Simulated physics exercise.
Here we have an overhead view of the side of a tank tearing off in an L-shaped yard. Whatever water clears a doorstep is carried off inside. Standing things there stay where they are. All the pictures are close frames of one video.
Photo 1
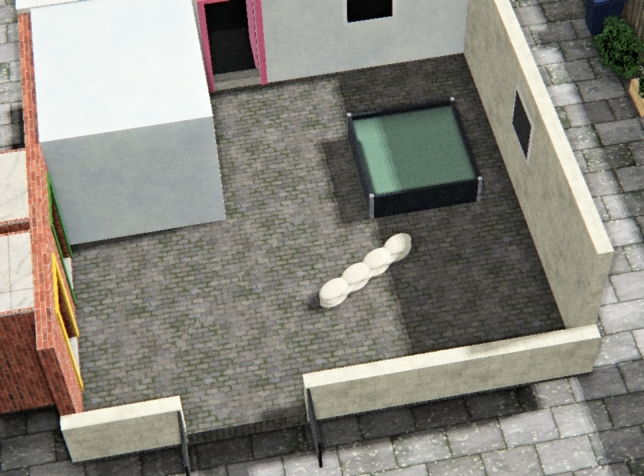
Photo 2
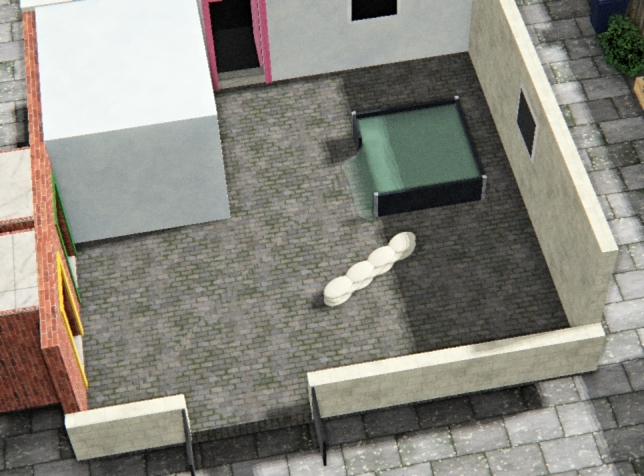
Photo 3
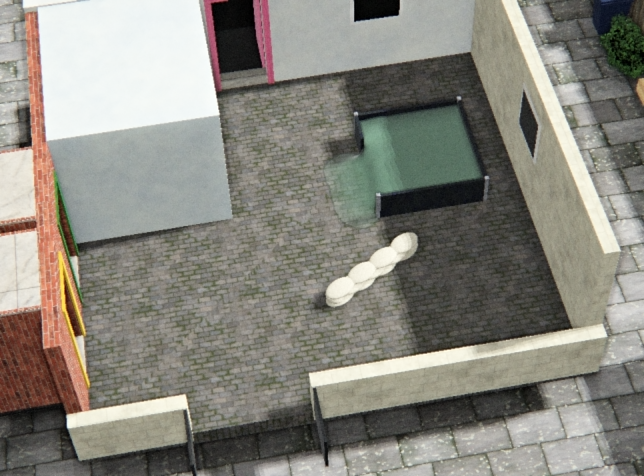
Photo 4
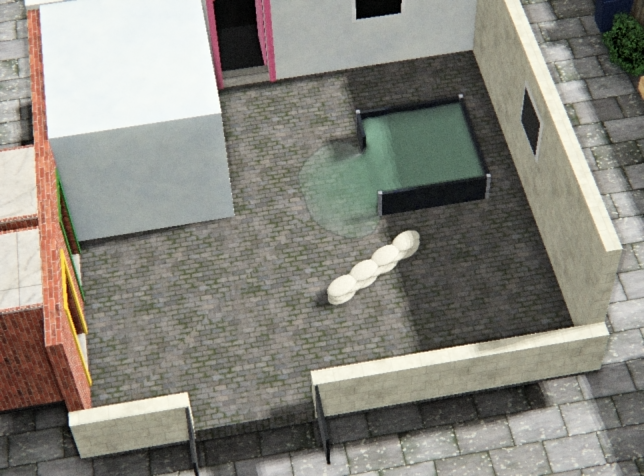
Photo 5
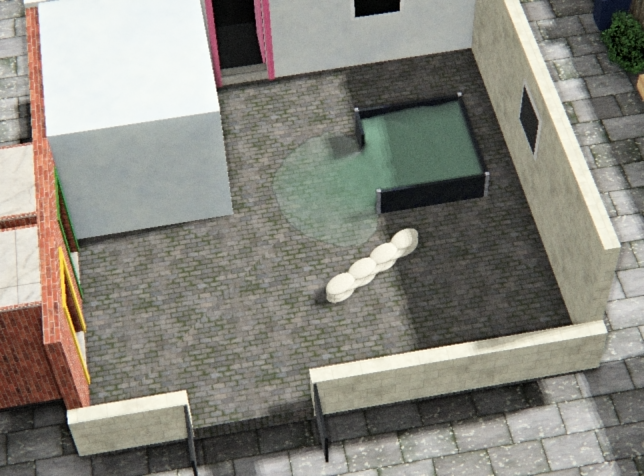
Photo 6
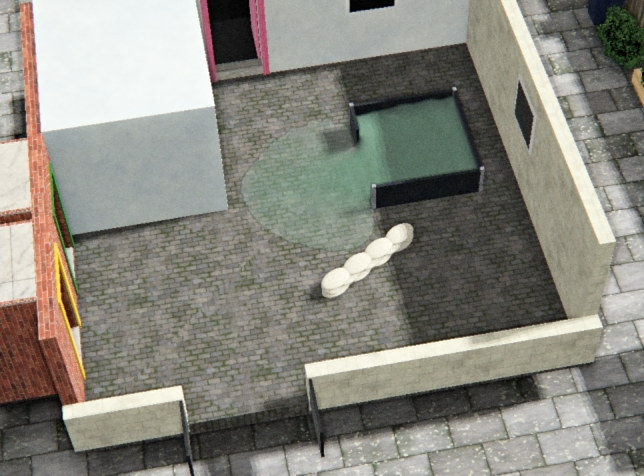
The clip shows a walled, paved courtyard from above, where the left side of a dark-framed tank of green water opens and the water spreads leftward across the paving in a widening rounded sheet, above a pale, lumpy object.
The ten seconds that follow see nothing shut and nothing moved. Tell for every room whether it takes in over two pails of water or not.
The pink door does not, the green door takes in over two pails, the yellow door takes in over two pails.
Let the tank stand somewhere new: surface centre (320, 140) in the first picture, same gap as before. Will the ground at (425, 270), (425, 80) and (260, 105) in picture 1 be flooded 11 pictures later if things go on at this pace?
As listed: Dry, no water, flooded.
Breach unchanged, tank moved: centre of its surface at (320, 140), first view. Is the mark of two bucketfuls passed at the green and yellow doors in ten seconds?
The green door door remains within limit and the yellow door door remains within limit.
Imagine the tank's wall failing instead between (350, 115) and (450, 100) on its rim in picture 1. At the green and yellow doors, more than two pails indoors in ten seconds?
Well, green gets less, but yellow gets less.
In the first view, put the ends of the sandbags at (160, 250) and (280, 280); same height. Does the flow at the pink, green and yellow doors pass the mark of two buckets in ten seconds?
Note - pink: Below the mark, green: Beyond the mark, yellow: Below the mark.
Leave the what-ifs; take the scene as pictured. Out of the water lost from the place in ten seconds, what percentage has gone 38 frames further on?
Approximately 50 %.
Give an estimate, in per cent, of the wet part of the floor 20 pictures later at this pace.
I'd say close to 50 per cent.
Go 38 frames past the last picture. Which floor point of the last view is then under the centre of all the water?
At about (269, 215).
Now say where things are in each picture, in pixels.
The first frame shows the water tank at (413, 150) is whole and still.
In the second frame, the front is at (350, 159), out from the gap at (370, 179).
In the third frame, the front is at (333, 163), out from the gap at (372, 182).
In the fourth frame, the front is at (303, 174), out from the gap at (374, 180).
In the fifth frame, the front is at (277, 183), out from the gap at (372, 178).
In the sixth frame, the front is at (246, 183), out from the gap at (367, 173).
A moment on, water covers 20 % of the floor; the pink door not reached, the green door not reached, the yellow door not reached.
Next, water covers 30 % of the floor; the pink door not reached, the green door wet at the sill, nothing in, the yellow door not reached.
Then, water covers 50 % of the floor; the pink door wet at the sill, nothing in, the green door under two buckets in, the yellow door under two buckets in.
Later, water covers 60 % of the floor; the pink door wet at the sill, nothing in, the green door over two buckets in, the yellow door over two buckets in.
In the end, water covers 70 % of the floor; the pink door wet at the sill, nothing in, the green door over two buckets in, the yellow door over two buckets in.
